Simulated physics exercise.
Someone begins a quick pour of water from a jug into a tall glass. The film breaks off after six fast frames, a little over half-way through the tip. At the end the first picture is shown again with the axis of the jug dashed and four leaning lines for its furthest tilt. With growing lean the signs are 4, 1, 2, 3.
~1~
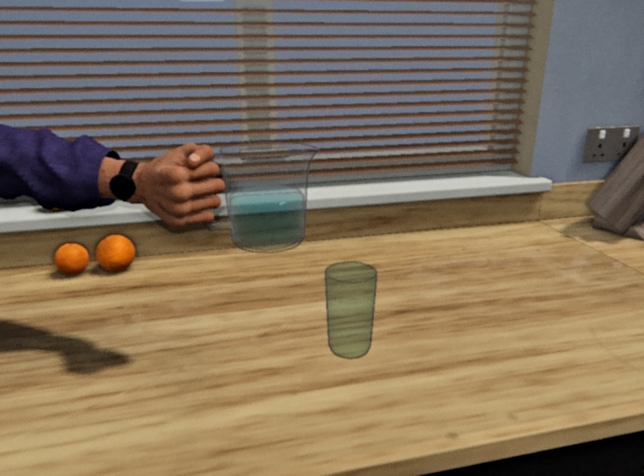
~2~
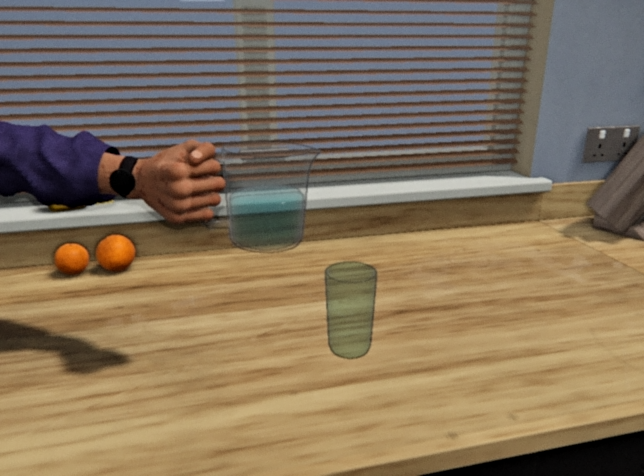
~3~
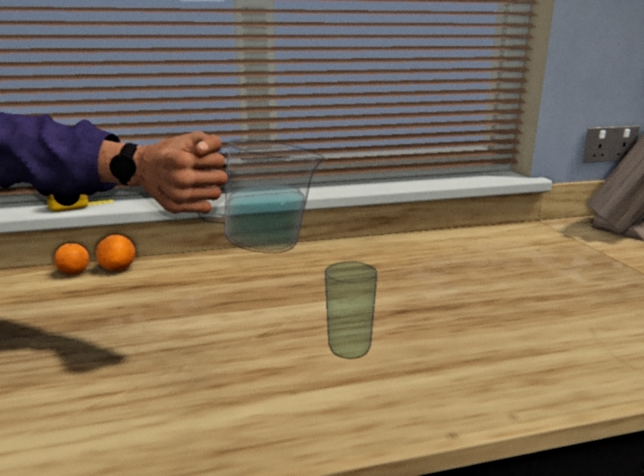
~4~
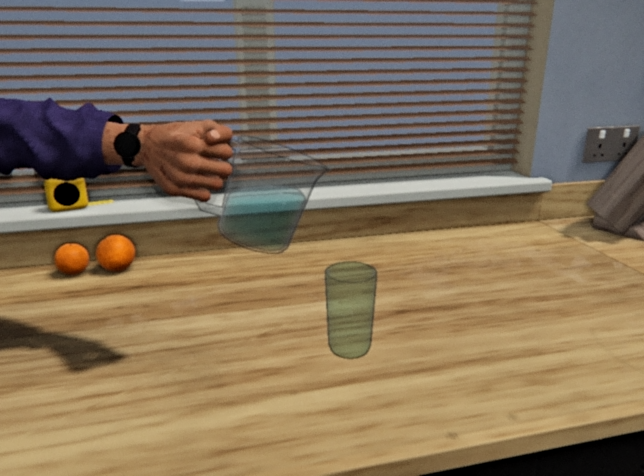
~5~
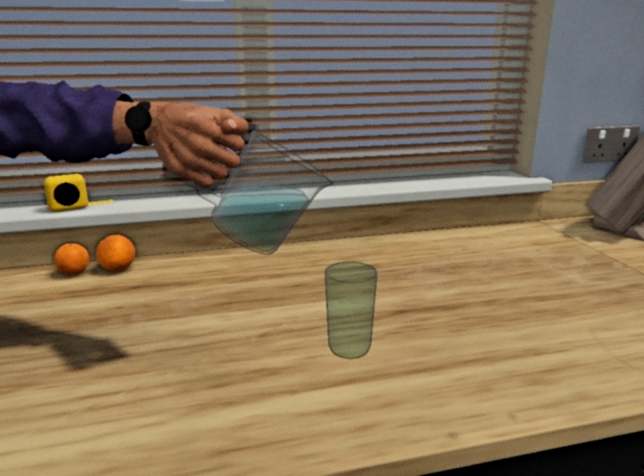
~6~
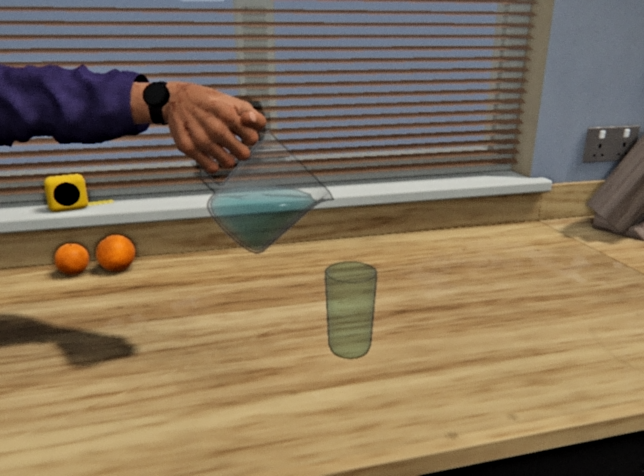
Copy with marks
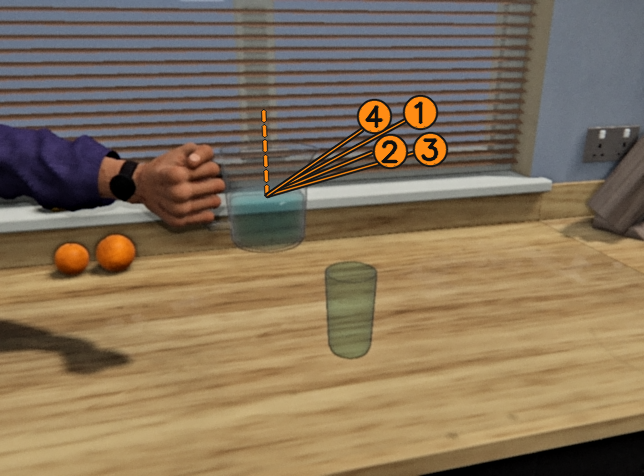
A hand in a purple sleeve raised and steadily tilted a clear jug of bluish water to the right, above and behind a tall green glass on a wooden counter, revealing a yellow object behind.
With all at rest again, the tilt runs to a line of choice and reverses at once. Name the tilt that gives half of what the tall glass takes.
It is 2.
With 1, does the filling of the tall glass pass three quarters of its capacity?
No.
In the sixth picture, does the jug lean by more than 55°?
No, it does not.
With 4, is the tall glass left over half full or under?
Under half.
On the marked copy, 1 at (405, 120); 2 at (372, 152); 3 at (414, 152); 4 at (362, 129).
With 1, the tall glass ends with about 33 % of what it can hold.
With 2, the tall glass ends with about 50 % of what it can hold; 3 % of the water is spilt.
With 3, the tall glass ends with about 67 % of what it can hold; 3 % of the water is spilt.
With 4, the tall glass ends with about 18 % of what it can hold.
